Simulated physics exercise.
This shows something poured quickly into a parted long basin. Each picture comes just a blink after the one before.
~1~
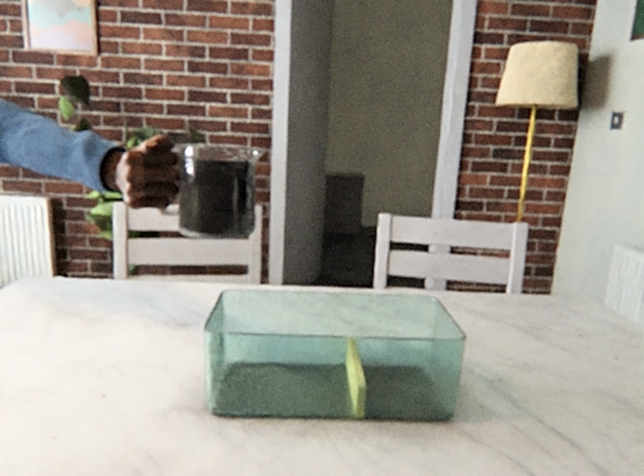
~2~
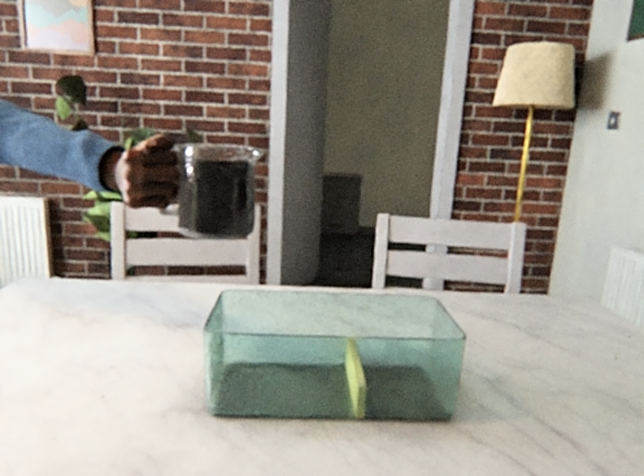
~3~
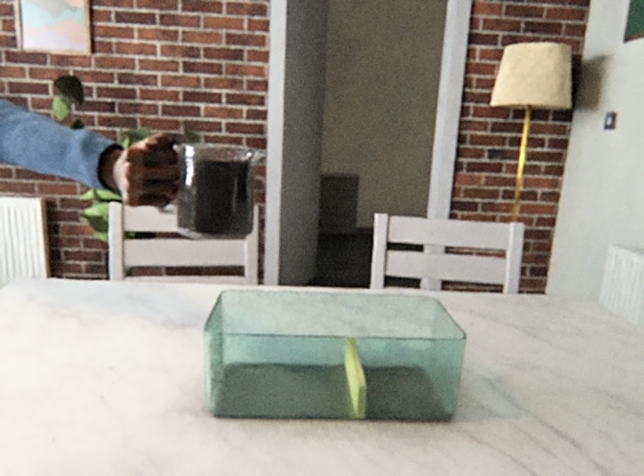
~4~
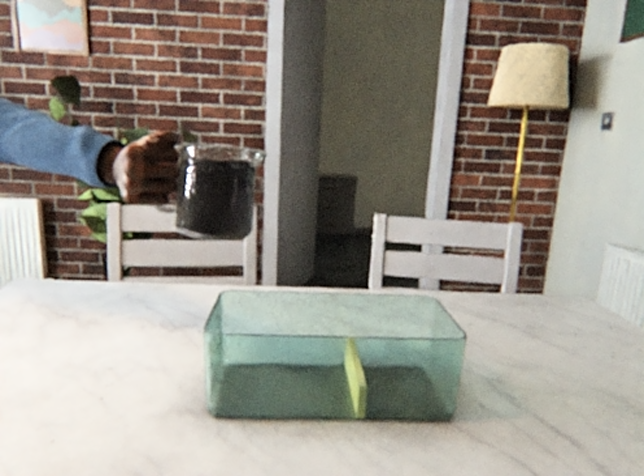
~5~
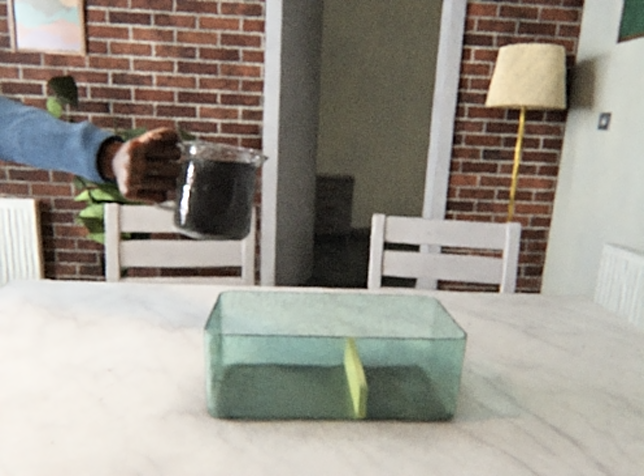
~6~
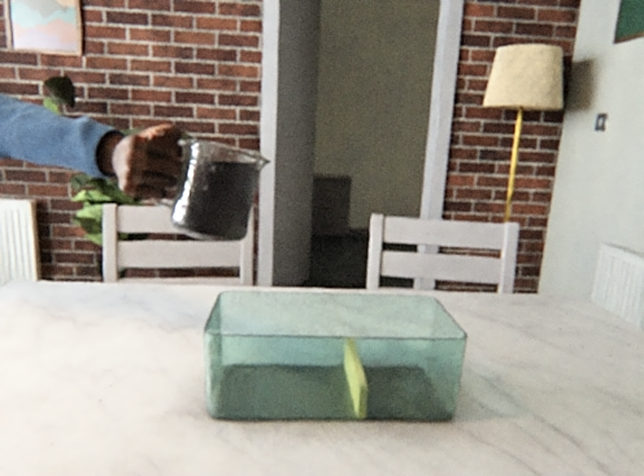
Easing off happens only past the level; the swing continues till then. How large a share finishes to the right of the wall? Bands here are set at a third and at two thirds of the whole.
Falls short of a third.
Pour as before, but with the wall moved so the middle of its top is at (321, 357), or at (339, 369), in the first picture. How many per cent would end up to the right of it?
Roughly 50 per cent, and 15 per cent.
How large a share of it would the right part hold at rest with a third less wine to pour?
I'd say roughly 5 percent.
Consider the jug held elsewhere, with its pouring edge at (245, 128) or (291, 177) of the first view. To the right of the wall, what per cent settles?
About 5 per cent, then about 5 per cent.
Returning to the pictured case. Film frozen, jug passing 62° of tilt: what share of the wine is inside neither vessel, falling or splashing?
About 15 per cent.
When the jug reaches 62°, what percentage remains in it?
Around 85 percent remains.
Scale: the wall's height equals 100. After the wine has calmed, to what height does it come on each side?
Left part: 40 per cent, right part: 0 per cent.
A moment on, the jug is tipped part way and 84 per cent is still to pour, 3 is left of the wall and 0 right of it.
Next, the jug is tipped on its side and 32 per cent is still to pour, 43 is left of the wall and 1 right of it.
Then the jug is tipped right over and 4 per cent is still to pour, 84 is left of the wall and 4 right of it.
Later the jug is tipped right over and 0 per cent is still to pour, 91 is left of the wall and 5 right of it.
Finally, 91 per cent lies left of the wall, 5 right of it and 4 outside.
